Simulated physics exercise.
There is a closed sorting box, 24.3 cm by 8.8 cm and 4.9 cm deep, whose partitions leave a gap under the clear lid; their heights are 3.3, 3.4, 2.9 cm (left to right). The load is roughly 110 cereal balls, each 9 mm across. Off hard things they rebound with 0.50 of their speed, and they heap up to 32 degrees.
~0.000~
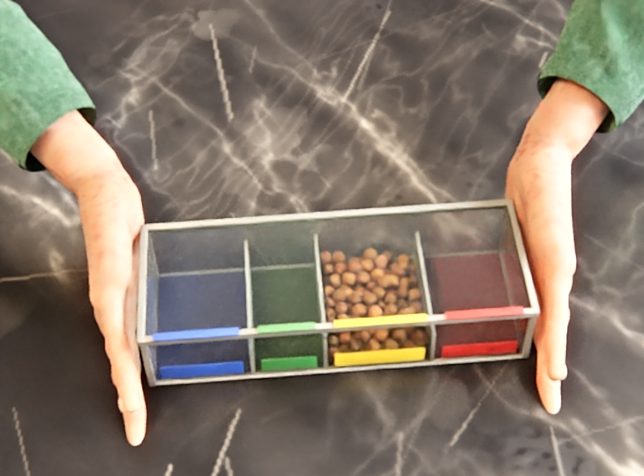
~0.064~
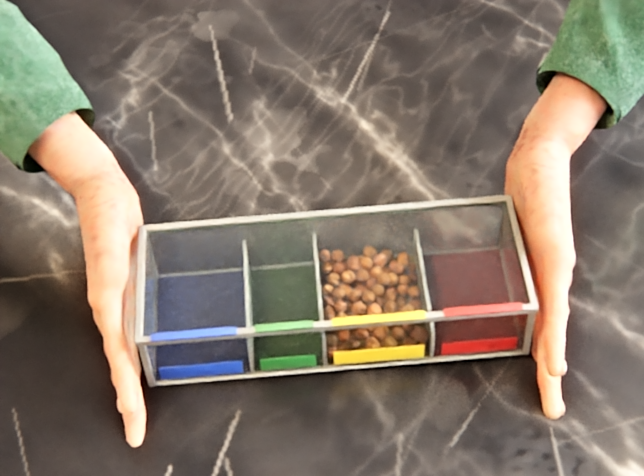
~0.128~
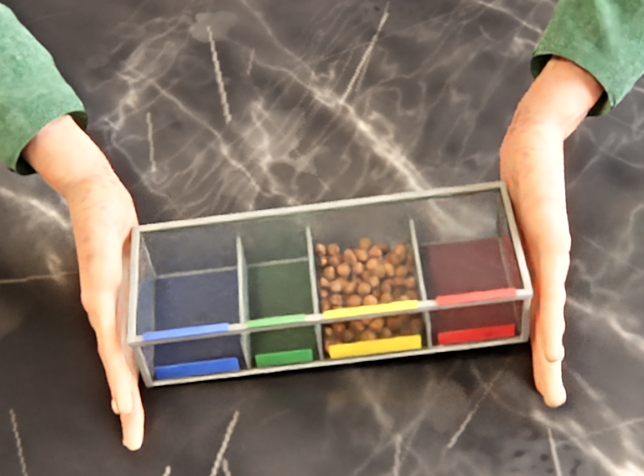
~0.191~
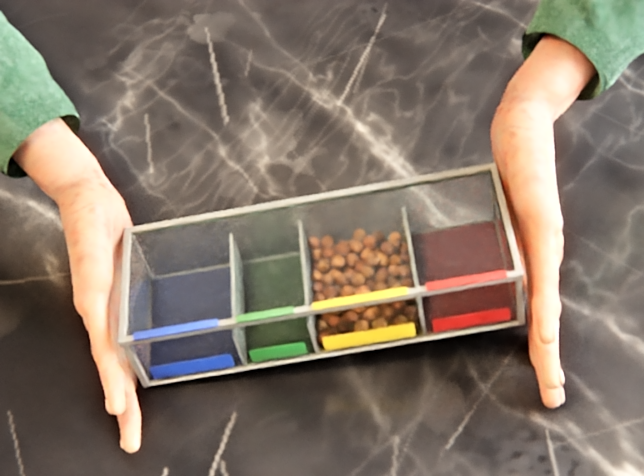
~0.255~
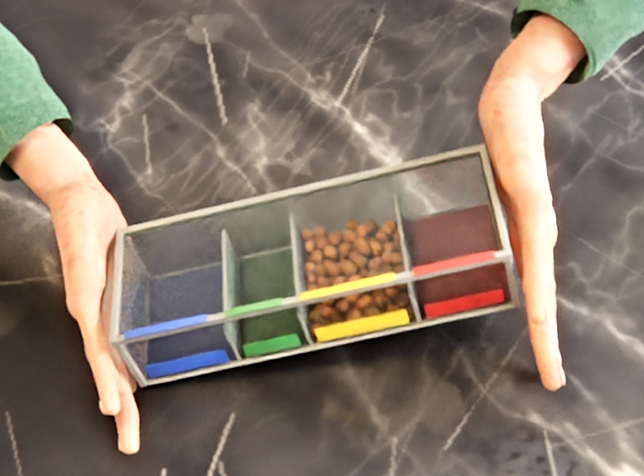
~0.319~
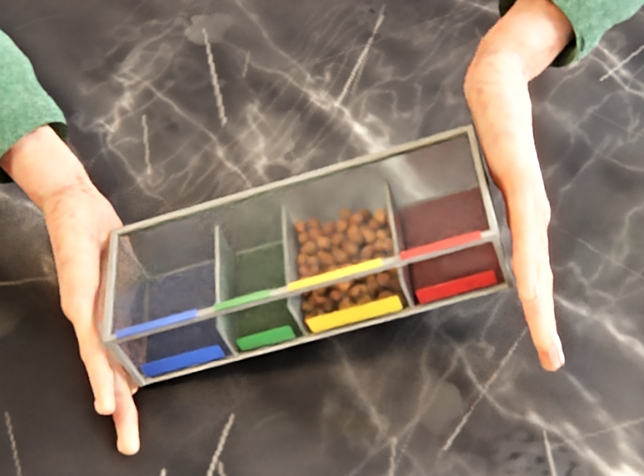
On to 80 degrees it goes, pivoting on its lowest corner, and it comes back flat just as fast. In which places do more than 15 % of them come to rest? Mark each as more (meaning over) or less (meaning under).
Red - less; blue - less; green - less; yellow - more.
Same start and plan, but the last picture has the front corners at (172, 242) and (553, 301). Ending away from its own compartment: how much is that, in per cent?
About 25 per cent.
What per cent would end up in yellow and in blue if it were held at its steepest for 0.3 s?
Yellow keeps 80% and blue keeps 15%.
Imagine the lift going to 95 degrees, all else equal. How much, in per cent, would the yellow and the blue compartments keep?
In per cent, yellow gets 65, blue gets 30.
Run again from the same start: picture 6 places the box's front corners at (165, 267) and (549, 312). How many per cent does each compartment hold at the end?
That leaves red with 10 percent, blue with 0, green with 0 and yellow with 90 percent.
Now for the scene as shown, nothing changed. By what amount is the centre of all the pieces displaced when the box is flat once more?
3.0 cm, roughly.
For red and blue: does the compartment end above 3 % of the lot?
For red, it does not; for blue, it does.
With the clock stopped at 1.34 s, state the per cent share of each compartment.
Per cent by colour: Red 0; blue 0; green 0; yellow 100.
After 1.34 s, tilt 79 degrees; yellow 100 %.
After 2.03 s, tilt 34 degrees; blue 5 %, green 10 %, yellow 85 %.
Then, at 2.75 s, tilt 0 degrees; blue 5 %, green 10 %, yellow 85 %.
By 3.0 s all is still; red 0 %, blue 5 %, green 10 %, yellow 85 %.
